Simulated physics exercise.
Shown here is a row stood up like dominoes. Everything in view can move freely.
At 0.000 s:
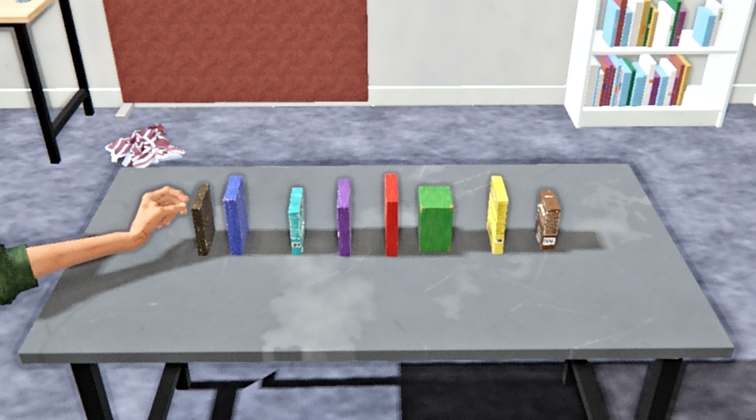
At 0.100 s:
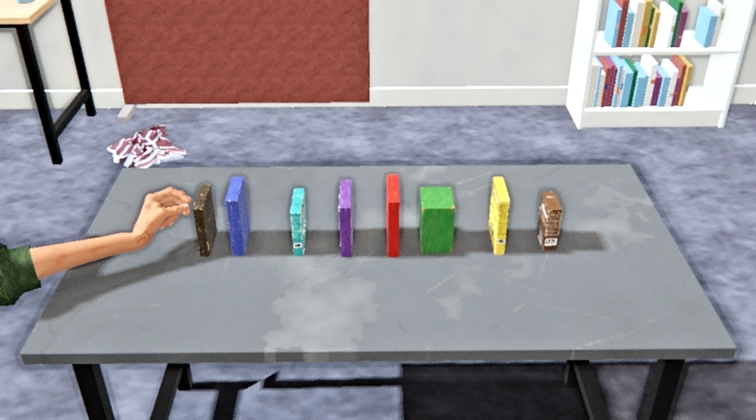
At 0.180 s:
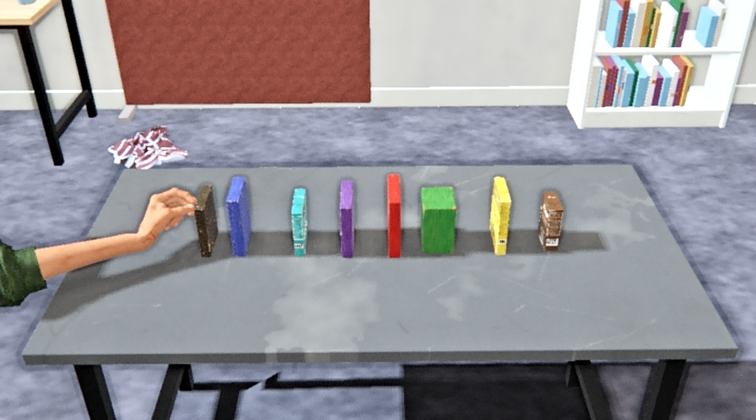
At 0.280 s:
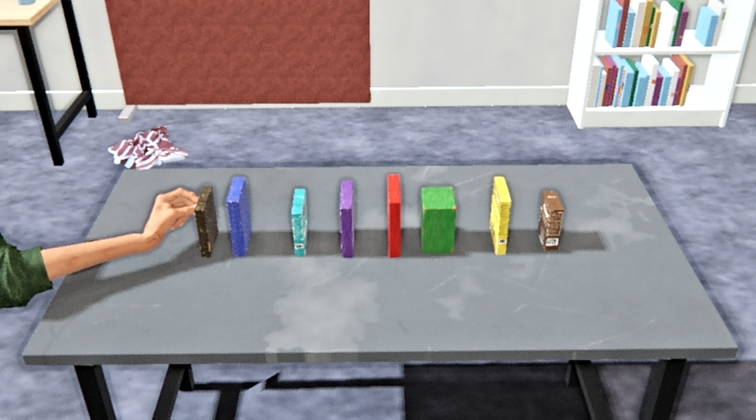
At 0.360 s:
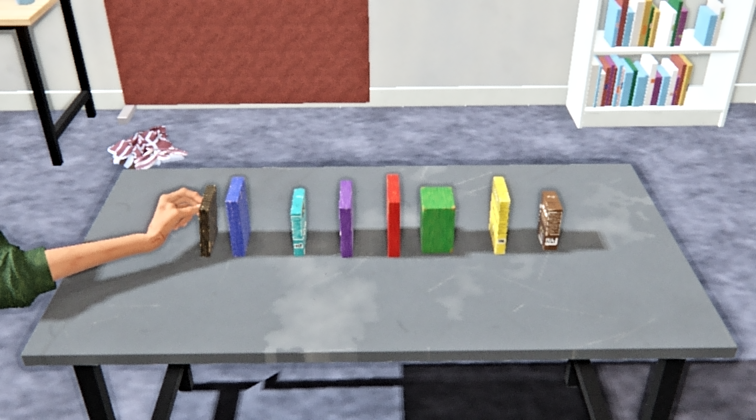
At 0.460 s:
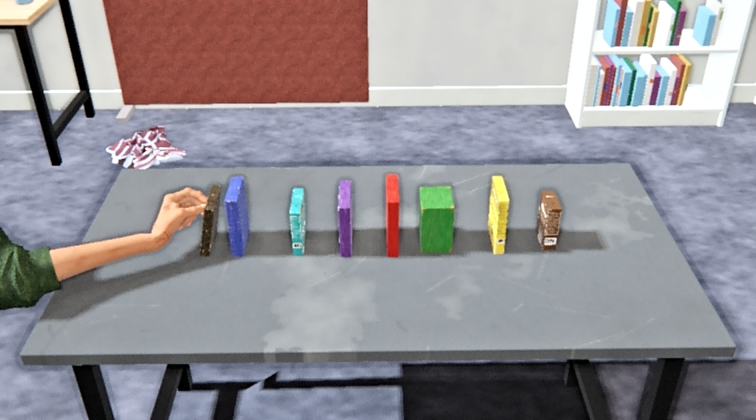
At first, a hand reaches in from the left beside a row of eight upright pieces on a gray table, a black block nearest the fingertips. The hand moves slightly right and pushes the black block, which tilts a little toward the blue block, while the others stay standing.
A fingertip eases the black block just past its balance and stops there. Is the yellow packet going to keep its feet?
I expect it to hold its balance.
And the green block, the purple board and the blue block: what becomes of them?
The green block stays up, the purple board tumbles and the blue block tumbles.
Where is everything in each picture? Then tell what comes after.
Yellow packet (497, 215); red board (391, 215), in the first frame.
Blue block (238, 216); purple board (346, 219), in the second frame.
Green block (438, 220); red board (394, 216), in the third frame.
Turquoise packet (300, 223); blue block (240, 217), in the fourth frame.
Black block 5° over; purple board (347, 219); green block (437, 220), in the fifth frame.
Black block 12° over; yellow packet (498, 215); red board (392, 215), in the sixth frame.
Around 0.86 s, black block 42° over; blue block rocked 21° from its first pose.
Around 1.06 s, black block 71° over; blue block on its side; turquoise packet rocked 50° from its first pose; purple board rocked 13° from its first pose.
Around 1.26 s, black block 71° over; blue block on its side; turquoise packet rocked 73° from its first pose; purple board rocked 57° from its first pose.
Around 2.86 s, black block 73° over; blue block on its side; turquoise packet rocked 72° from its first pose; purple board rocked 66° from its first pose.
Finally (3.7 s), down or leaning hard on the table, turquoise packet, blue block and purple board; left askew, red board; the other 2 still in place. Final places as the last picture's camera would see them, yellow packet near (498, 215).
